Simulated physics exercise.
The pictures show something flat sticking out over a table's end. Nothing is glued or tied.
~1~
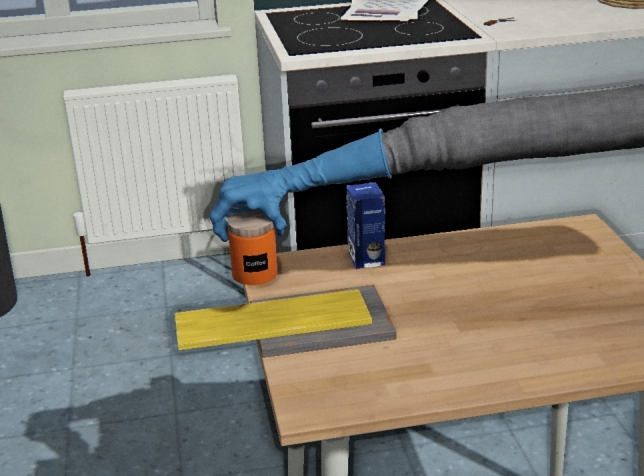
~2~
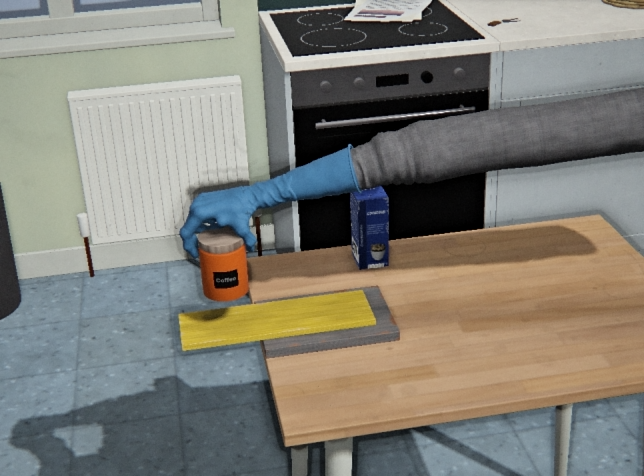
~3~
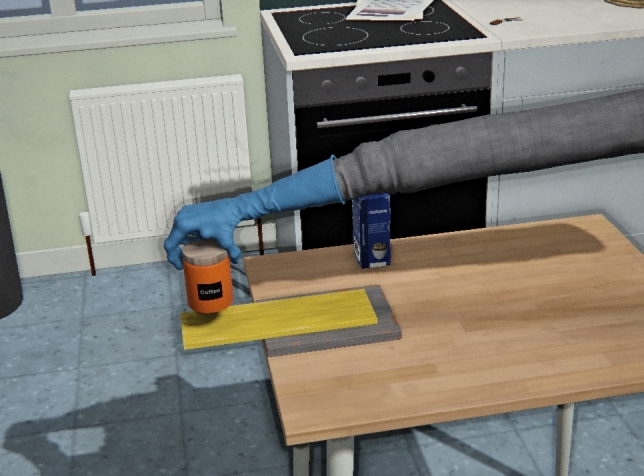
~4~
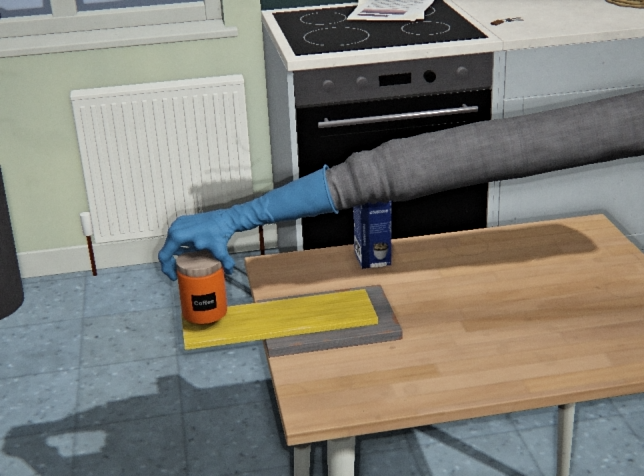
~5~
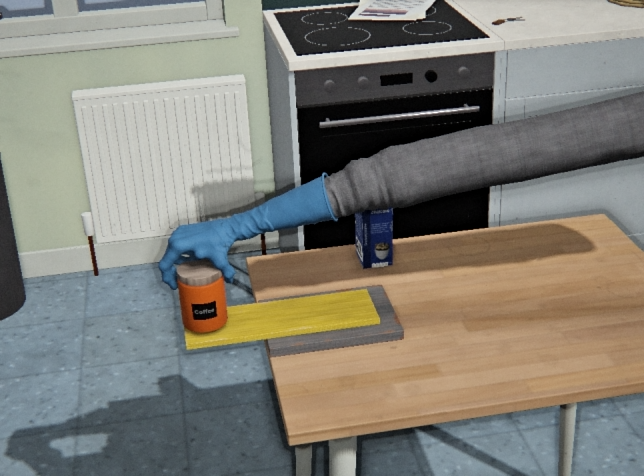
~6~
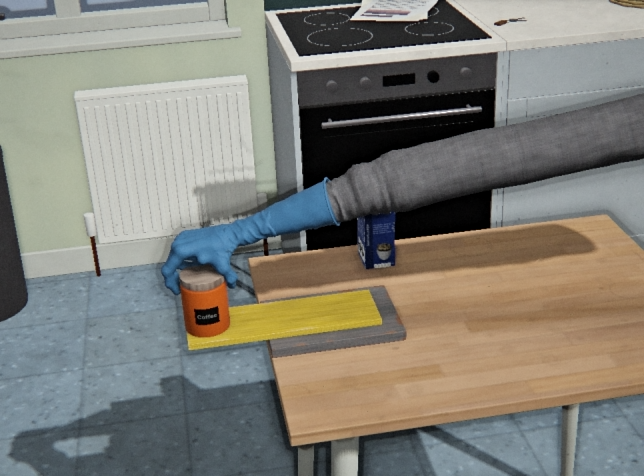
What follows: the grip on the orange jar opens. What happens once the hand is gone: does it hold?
The plank goes over.
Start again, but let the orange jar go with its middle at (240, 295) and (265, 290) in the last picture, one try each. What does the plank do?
First, it comes down; second, it holds.
Then, 0.50 s on from there, yellow plank and orange jar now down on the floor or falling.
Then, 0.70 s on from there, things are still on the move.
In the end, down on the floor or falling, yellow plank and orange jar; the other 2 unmoved. The plank comes down.
